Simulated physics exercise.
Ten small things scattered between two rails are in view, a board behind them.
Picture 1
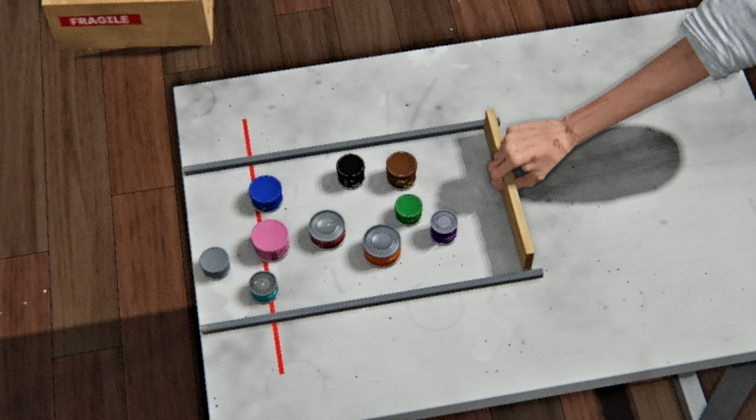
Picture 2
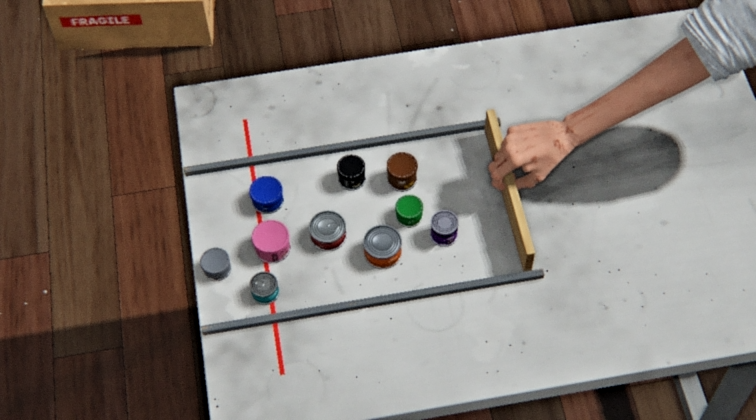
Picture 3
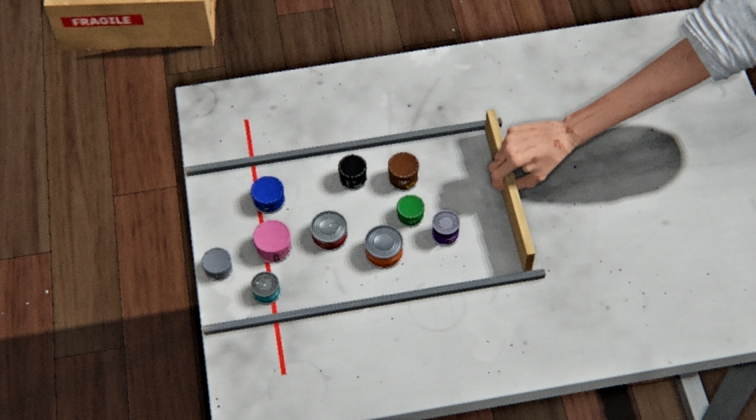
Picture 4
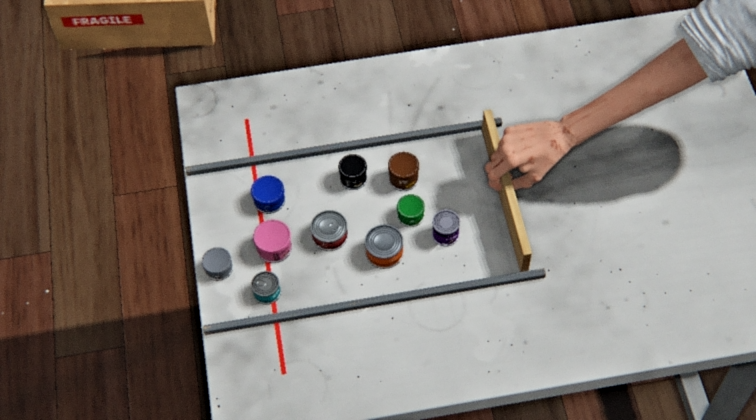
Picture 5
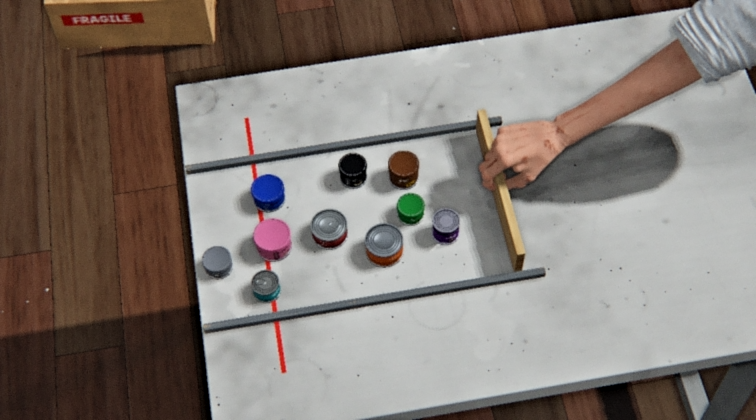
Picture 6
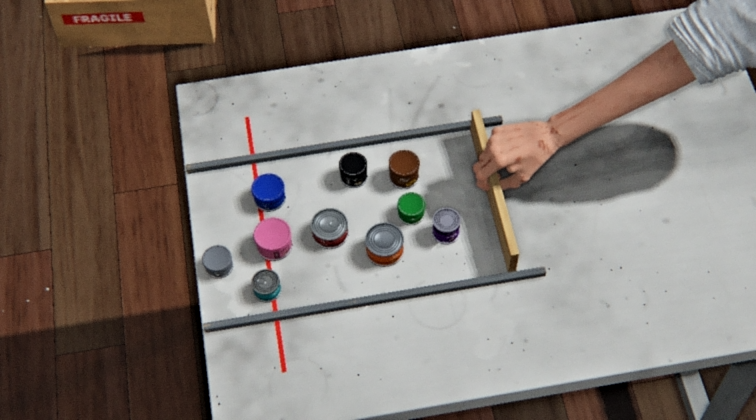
A wooden board held by a hand stayed nearly still at first, then slid slightly left between two rails, while the scattered colourful pots around the red line stayed where they were.
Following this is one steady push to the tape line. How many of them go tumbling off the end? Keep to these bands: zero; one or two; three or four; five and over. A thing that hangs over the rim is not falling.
Over the end go only a single one or a pair.
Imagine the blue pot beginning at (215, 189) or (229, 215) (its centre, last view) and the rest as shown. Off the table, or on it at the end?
First: Safe; second: Safe.
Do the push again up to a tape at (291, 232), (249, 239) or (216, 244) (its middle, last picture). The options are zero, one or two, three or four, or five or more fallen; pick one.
One after another: One or two; one or two; more than four.
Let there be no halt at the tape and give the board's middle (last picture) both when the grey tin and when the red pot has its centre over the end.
Around (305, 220), then around (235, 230).
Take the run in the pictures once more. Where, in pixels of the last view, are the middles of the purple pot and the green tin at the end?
The purple pot stops around (253, 255); the green tin around (249, 226).
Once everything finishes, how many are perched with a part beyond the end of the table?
Overhanging ones - 0.
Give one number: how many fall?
2.
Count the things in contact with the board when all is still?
In contact: 5.
A little later, none off yet; grey tin at rest near (218, 262); turquoise tin at rest near (266, 286); pink pot at rest near (273, 239).
Next, none off yet; grey tin at rest near (218, 262); turquoise tin at rest near (266, 286); pink pot shifted a little near (255, 245).
When it is over, the number that fall off is one or two; down, pink pot and grey tin.
